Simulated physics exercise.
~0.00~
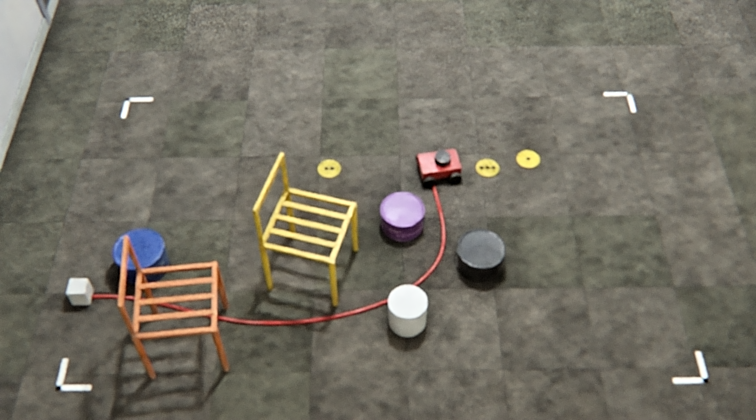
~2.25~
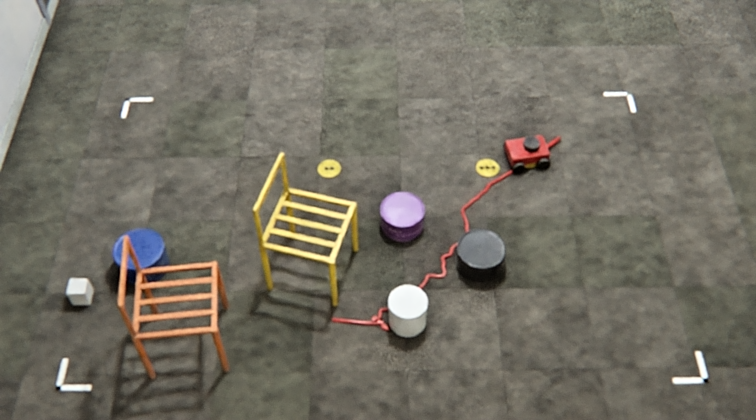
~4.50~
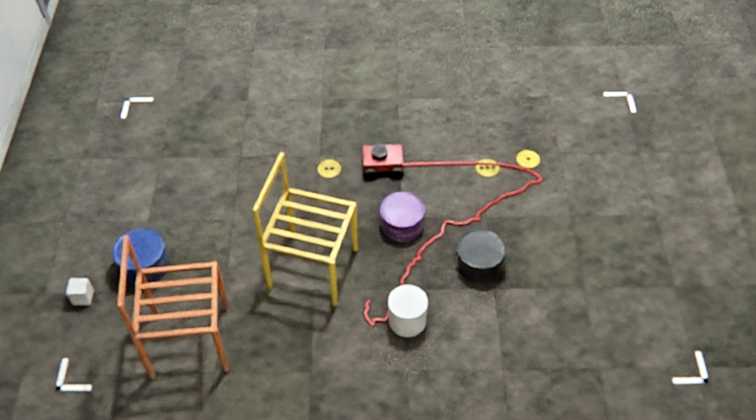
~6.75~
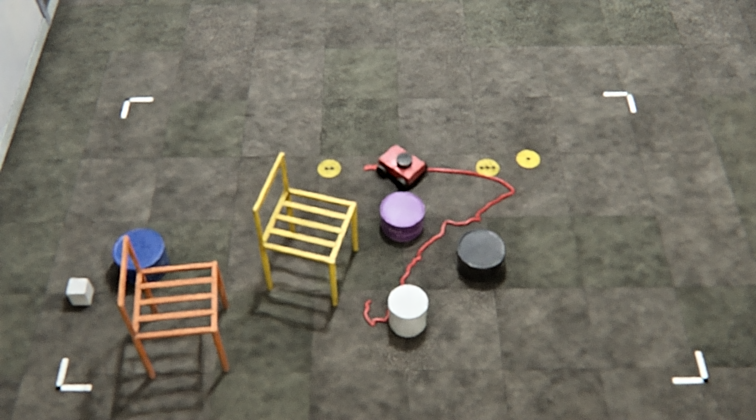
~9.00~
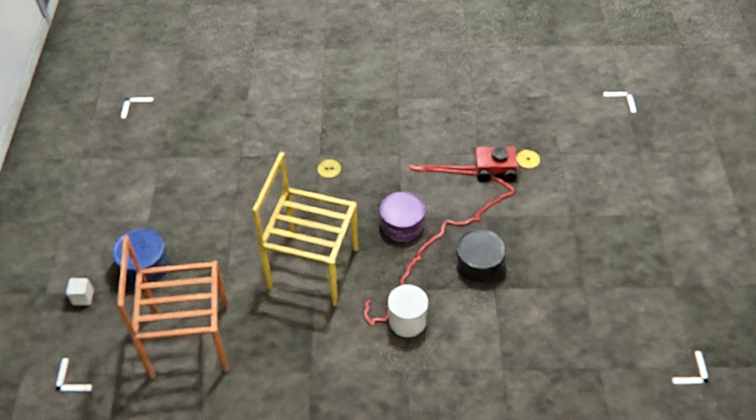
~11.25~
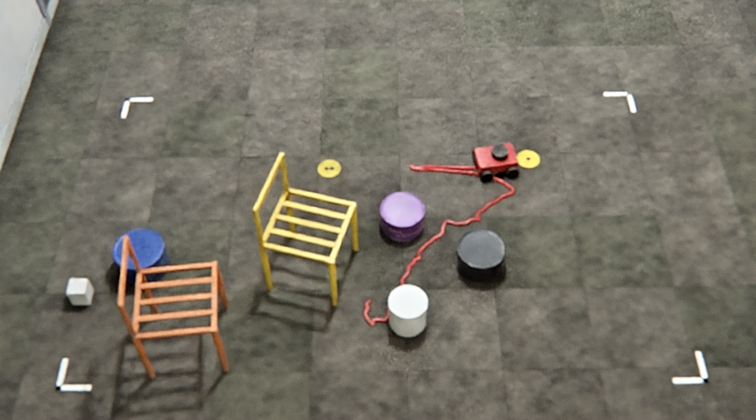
A small red cart trailing a red cord drives right to a yellow floor mark, the cord pulling away from a white cube, then goes left past a purple bin and back right, stopping near the marks while the chairs and bins stay in place.
